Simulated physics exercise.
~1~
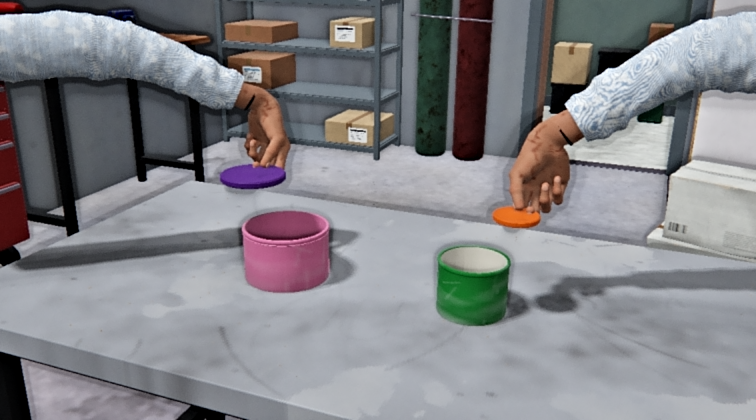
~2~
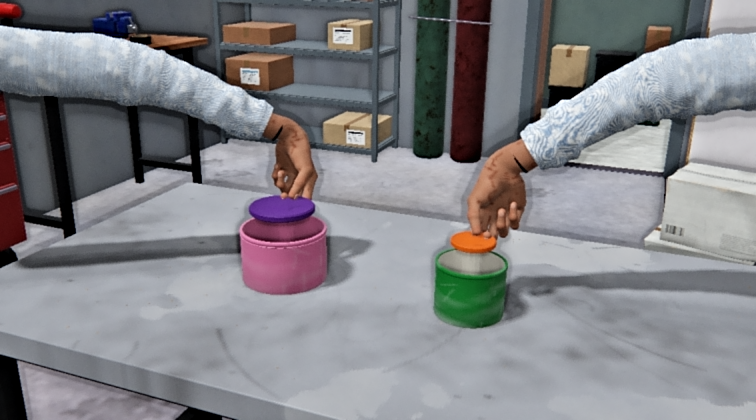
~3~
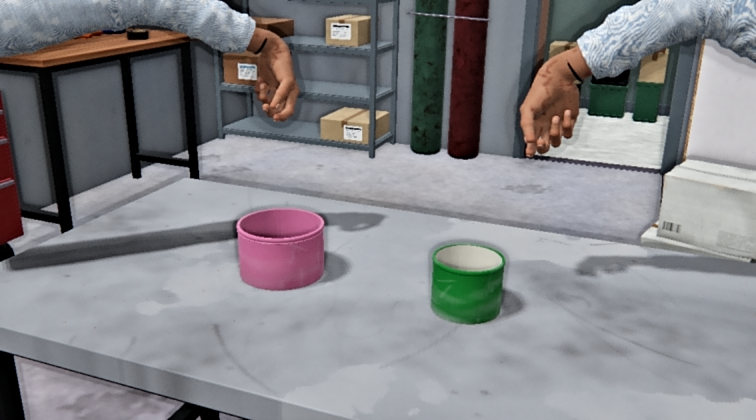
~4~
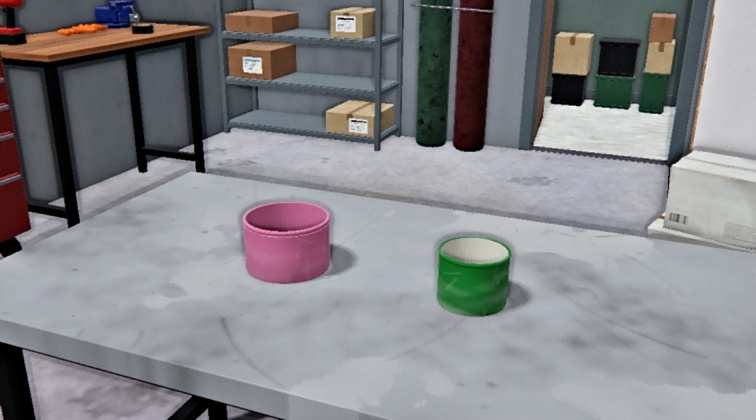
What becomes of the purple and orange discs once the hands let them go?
Neither one stays on top as a lid. The purple disc slips past the rim into the pink container, and the orange one drops into the green container.
